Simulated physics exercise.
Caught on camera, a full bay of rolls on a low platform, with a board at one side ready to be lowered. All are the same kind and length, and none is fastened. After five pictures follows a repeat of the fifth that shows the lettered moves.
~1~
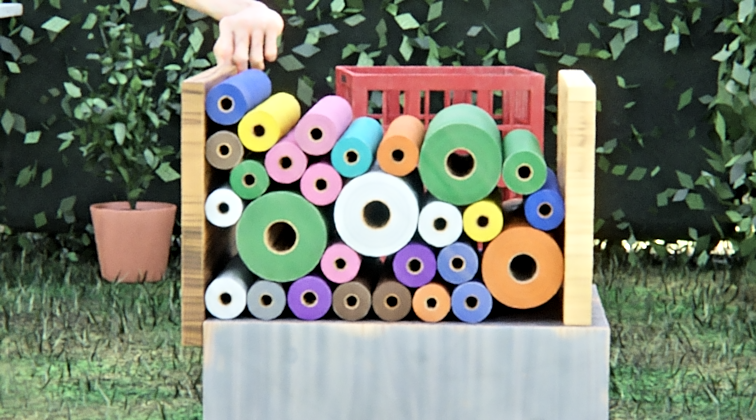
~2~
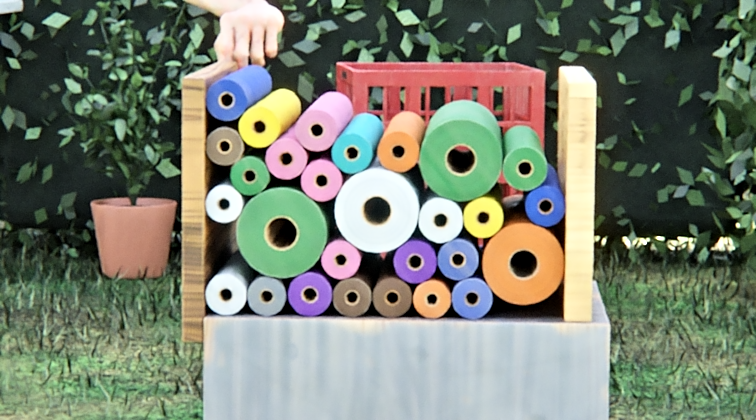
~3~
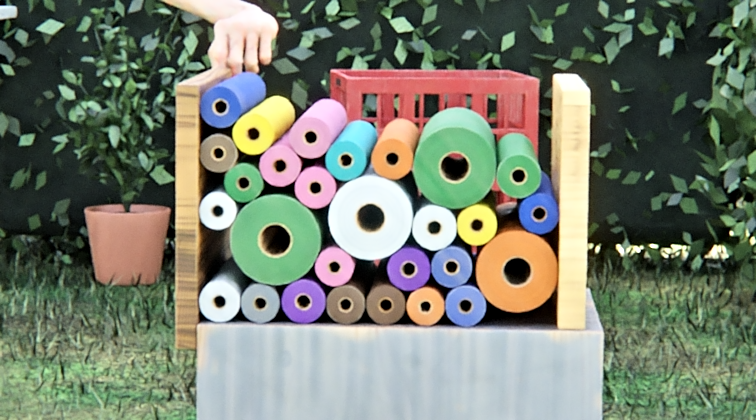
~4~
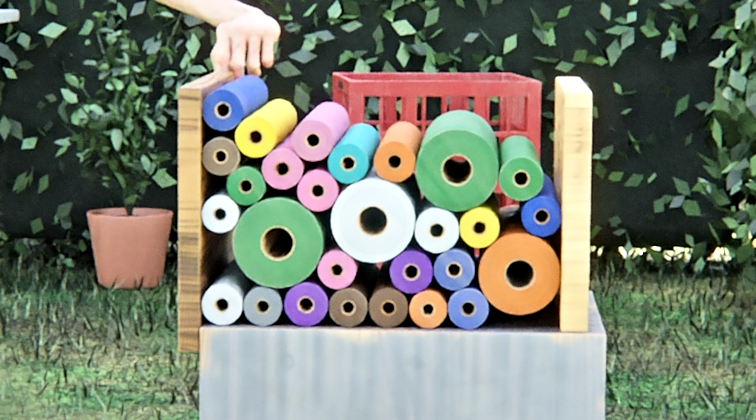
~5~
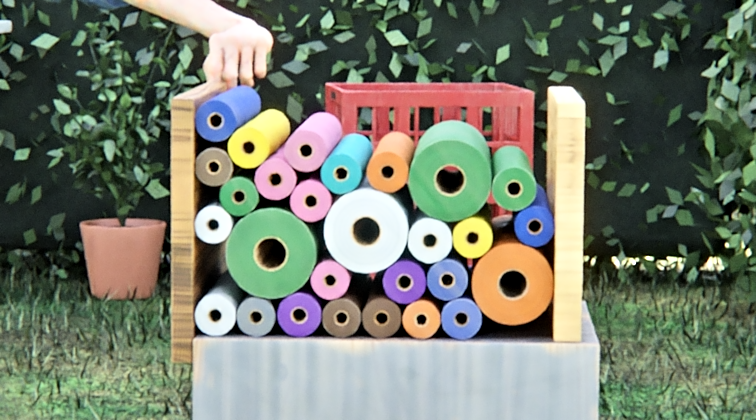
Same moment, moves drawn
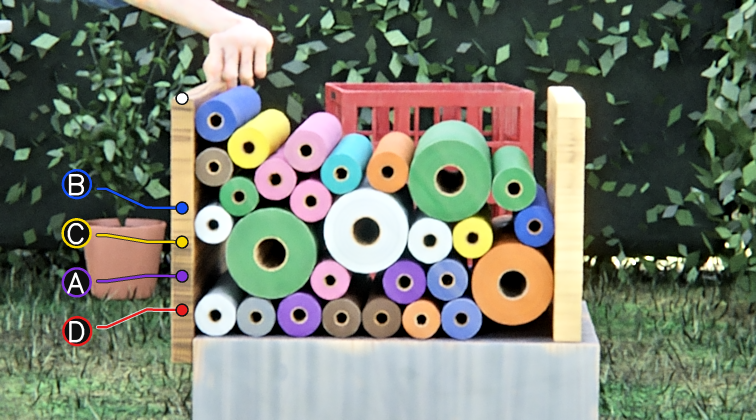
At the start, a hand rests on top of the left wooden board beside a stack of colourful rolls on a low grey platform, with a red crate behind. The view then shifts slightly, while the hand stays on the board and the rolls keep their places through to the end.
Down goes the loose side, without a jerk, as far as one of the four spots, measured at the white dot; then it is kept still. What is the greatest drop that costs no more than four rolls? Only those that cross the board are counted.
No lower than C.
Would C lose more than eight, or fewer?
At C, fewer than eight.
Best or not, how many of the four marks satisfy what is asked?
Two of them.
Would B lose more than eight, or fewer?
At B, fewer than eight.
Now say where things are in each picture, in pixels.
An orange roll (432, 303); a purple roll (415, 265); a yellow roll (483, 222), in the first picture.
A yellow roll (483, 218); a blue roll (545, 207), in the second picture.
An orange roll (392, 158); side board (209, 198), in the third picture.
A white roll (223, 305); an orange roll (429, 309), in the fourth picture.
A purple roll (404, 282); a yellow roll (473, 238); a blue roll (535, 227), in the fifth picture.
On the copy, A at (182, 276); B at (182, 208); C at (182, 242); D at (182, 310); the white dot at (182, 99).
On C. First, top of the board (194, 168).
Then, top of the board (194, 242).
Finally, top of the board (194, 242), one out over the board.
By contrast, A more than four out over the board; B one out over the board; D more than four out over the board.
